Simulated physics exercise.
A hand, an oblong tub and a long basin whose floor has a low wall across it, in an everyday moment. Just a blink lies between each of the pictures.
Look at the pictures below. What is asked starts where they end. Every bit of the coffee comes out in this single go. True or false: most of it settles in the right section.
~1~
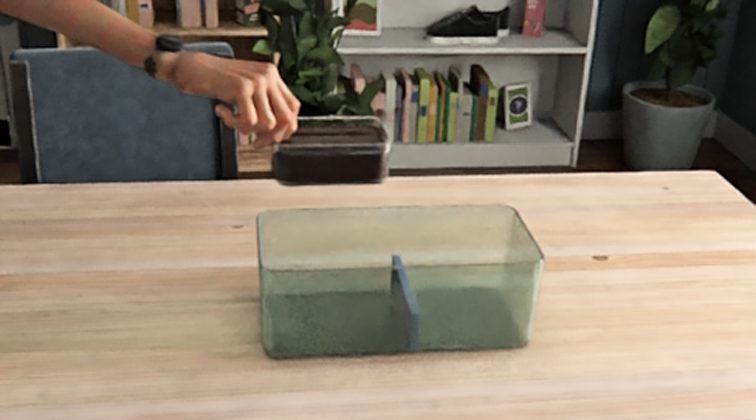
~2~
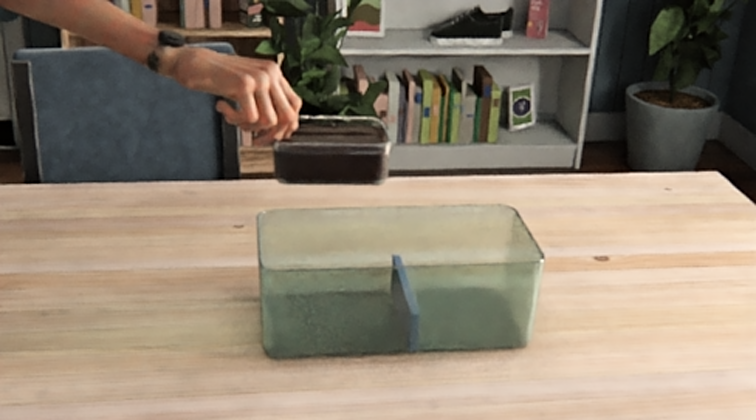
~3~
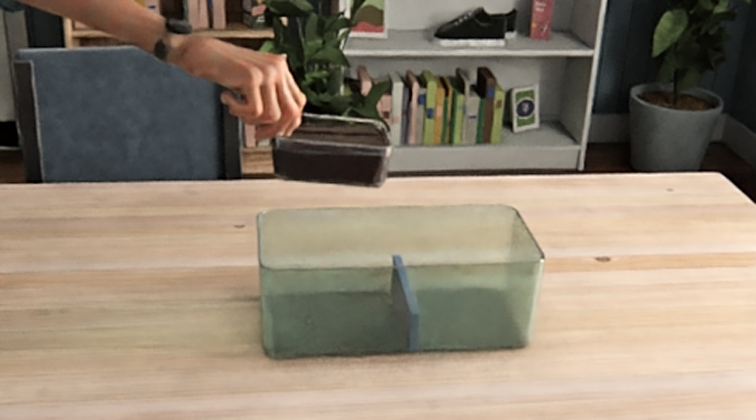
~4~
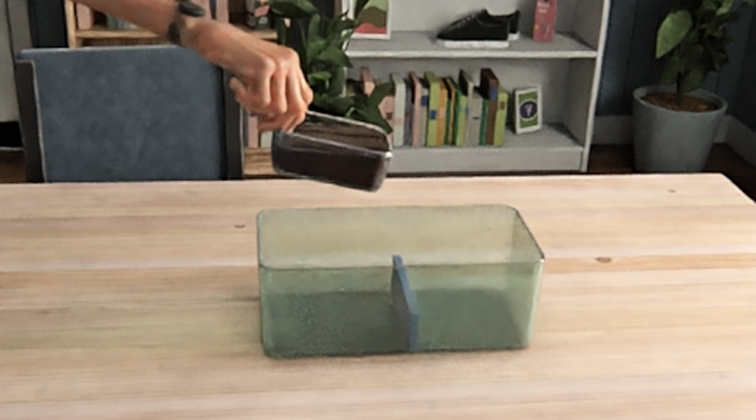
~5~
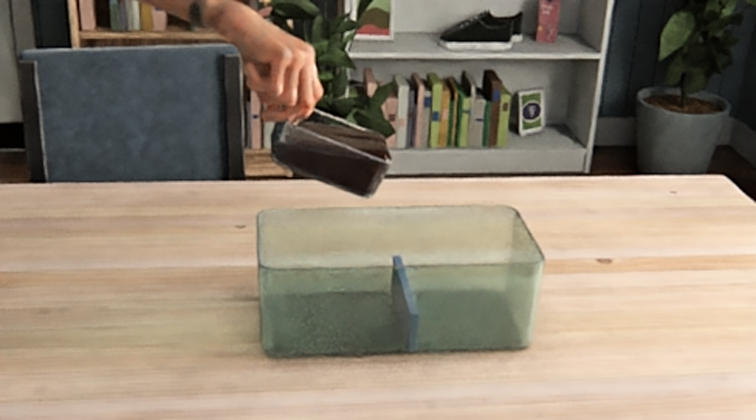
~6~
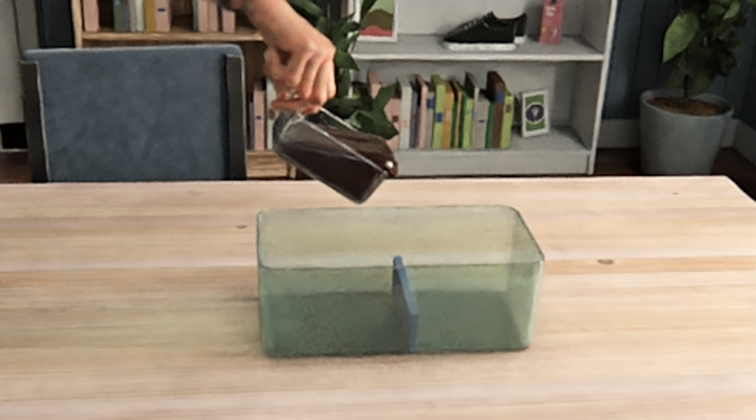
True.
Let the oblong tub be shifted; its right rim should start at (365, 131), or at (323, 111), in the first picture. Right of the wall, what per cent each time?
40 and 5 per cent.
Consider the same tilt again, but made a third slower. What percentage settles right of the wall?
Something like 75 in a hundred.
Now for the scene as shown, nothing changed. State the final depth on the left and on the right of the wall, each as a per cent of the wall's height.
10 % left, 30 % right.
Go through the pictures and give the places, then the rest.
In the first picture, it leans 0°; its right rim is at (385, 132); the coffee meets the walls at (276, 137) and (383, 135); the long basin's rim runs from (259, 241) to (529, 233); the wall's top is at (405, 284).
In the second picture, it leans 2°; its right rim is at (386, 133); the coffee meets the walls at (276, 136) and (384, 135).
In the third picture, it leans 6°; its right rim is at (387, 136); the coffee meets the walls at (277, 133) and (385, 137).
In the fourth picture, it leans 13°; its right rim is at (388, 143); the coffee meets the walls at (278, 131) and (386, 139).
In the fifth picture, it leans 23°; its right rim is at (387, 152); the coffee meets the walls at (277, 131) and (385, 144); 3 per cent is over the edge.
In the sixth picture, it leans 34°; its right rim is at (385, 162); the coffee meets the walls at (278, 128) and (373, 146); 9 per cent is over the edge.
A moment on, the tilt is 97° and 9 per cent is still to pour, 7 is left of the wall and 51 right of it.
Next, the tilt is 103° and 1 per cent is still to pour, 23 is left of the wall and 73 right of it.
Then the tilt is 103° and 0 per cent is still to pour, 27 is left of the wall and 72 right of it.
Later the tilt is 103° and 0 per cent is still to pour, 27 is left of the wall and 72 right of it.
Finally, 27 per cent lies left of the wall, 72 right of it and 1 outside.
